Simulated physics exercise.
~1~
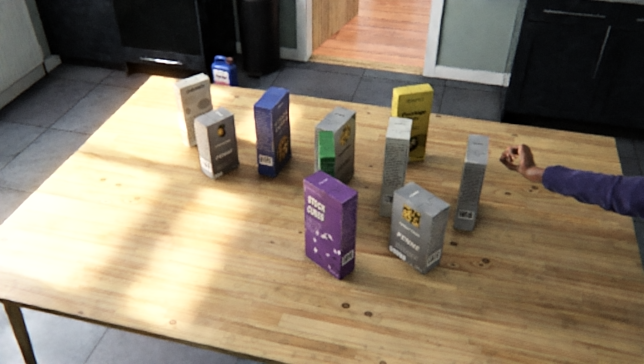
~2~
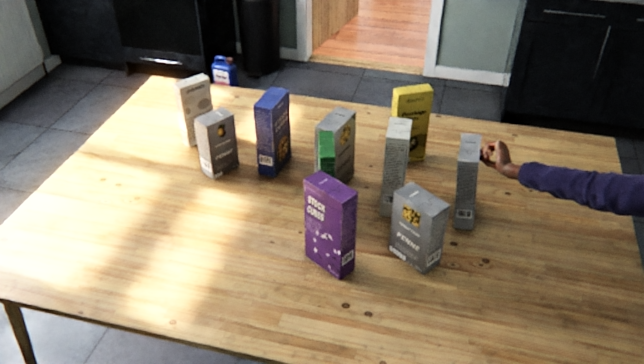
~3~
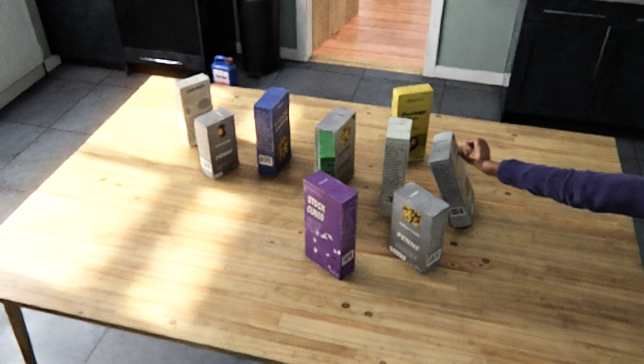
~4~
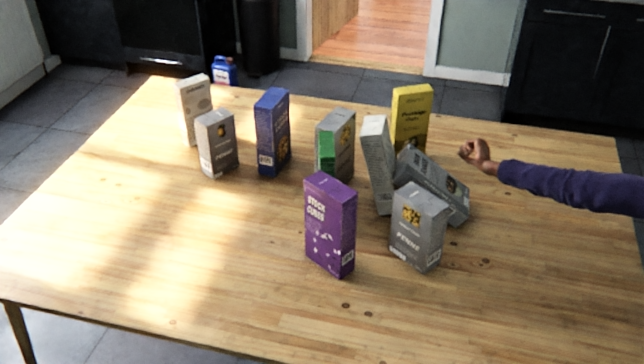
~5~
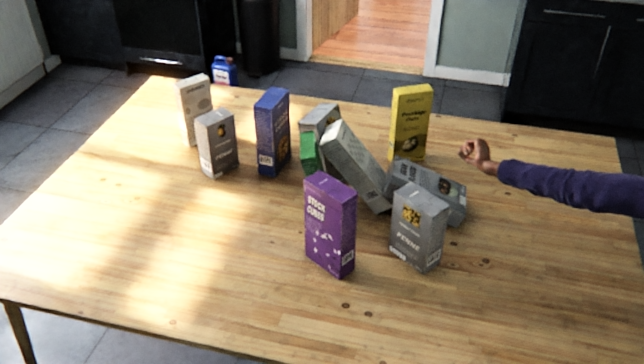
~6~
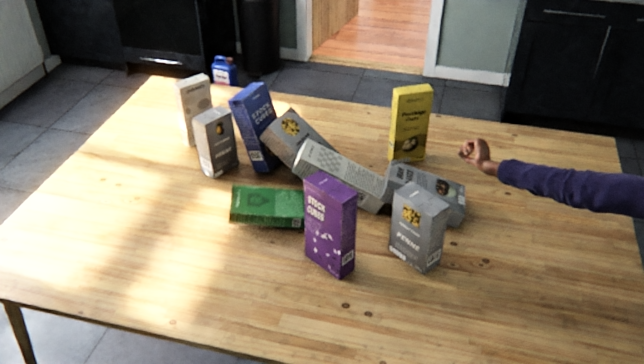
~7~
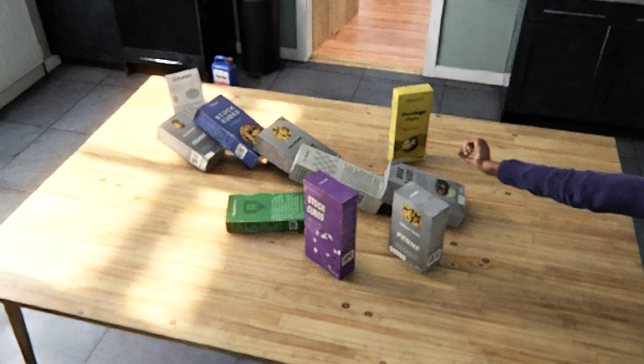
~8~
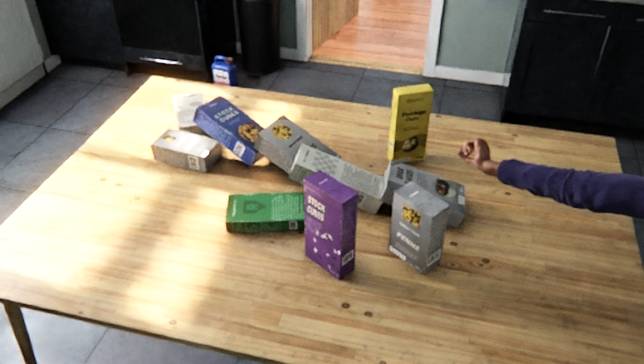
Cereal boxes toppling leftward across a wooden table after a hand pushes one, the blue and green falling, purple and yellow standing.
